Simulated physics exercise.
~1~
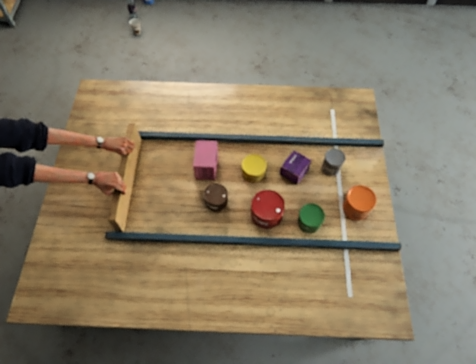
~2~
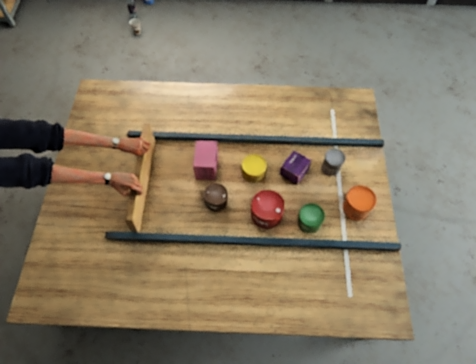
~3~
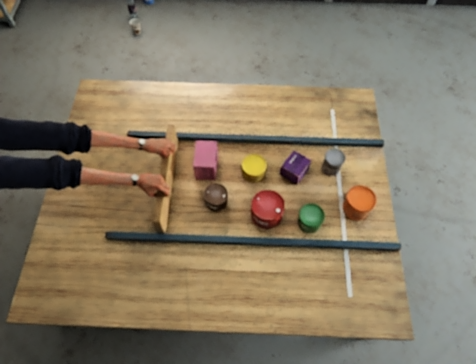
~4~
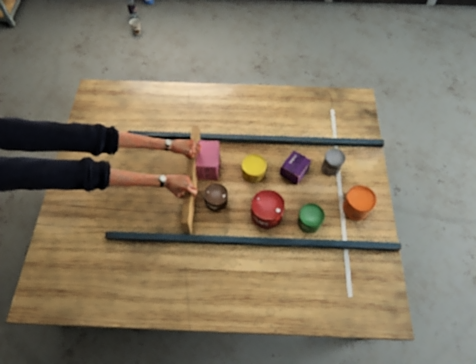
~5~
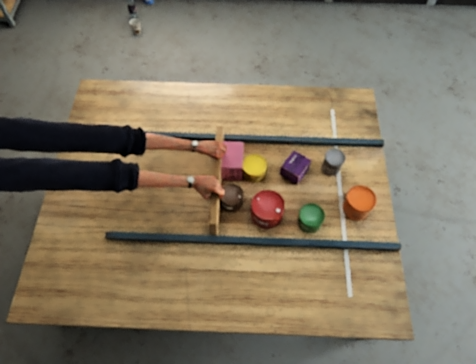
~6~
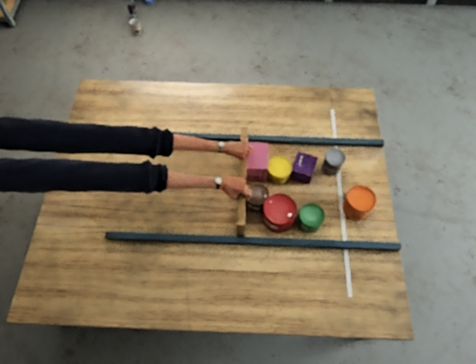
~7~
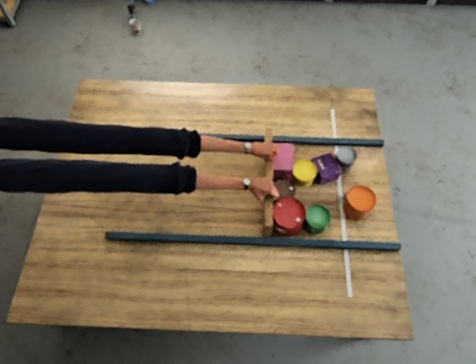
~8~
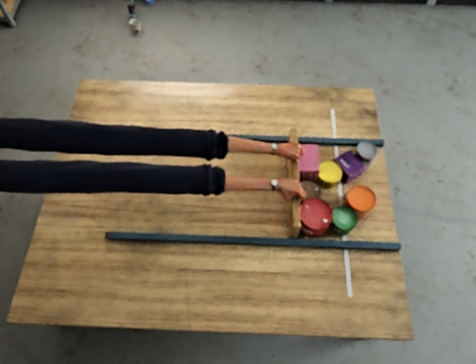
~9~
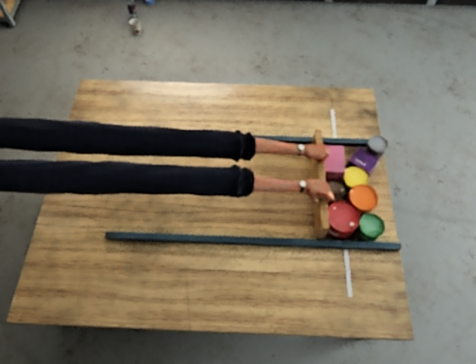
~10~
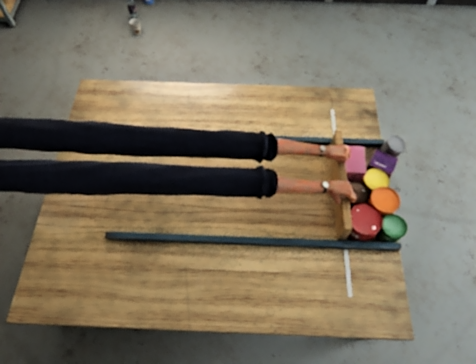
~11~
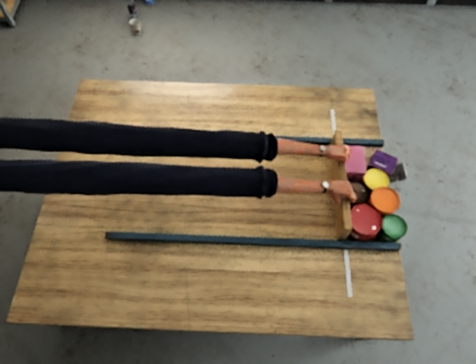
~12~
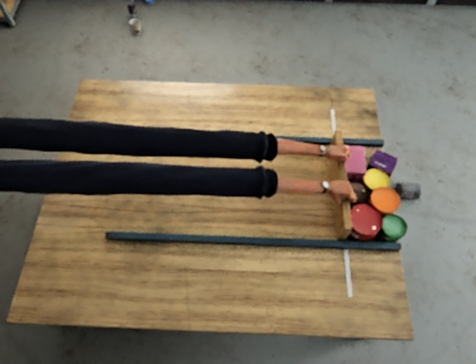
The clip shows two hands pushing a plank rightward between two battens on a wooden platform, gathering colourful crates and tubs into a cluster and carrying them past a pale strip, until the plank stops and the grey pail drops off the far edge while the others stay on.
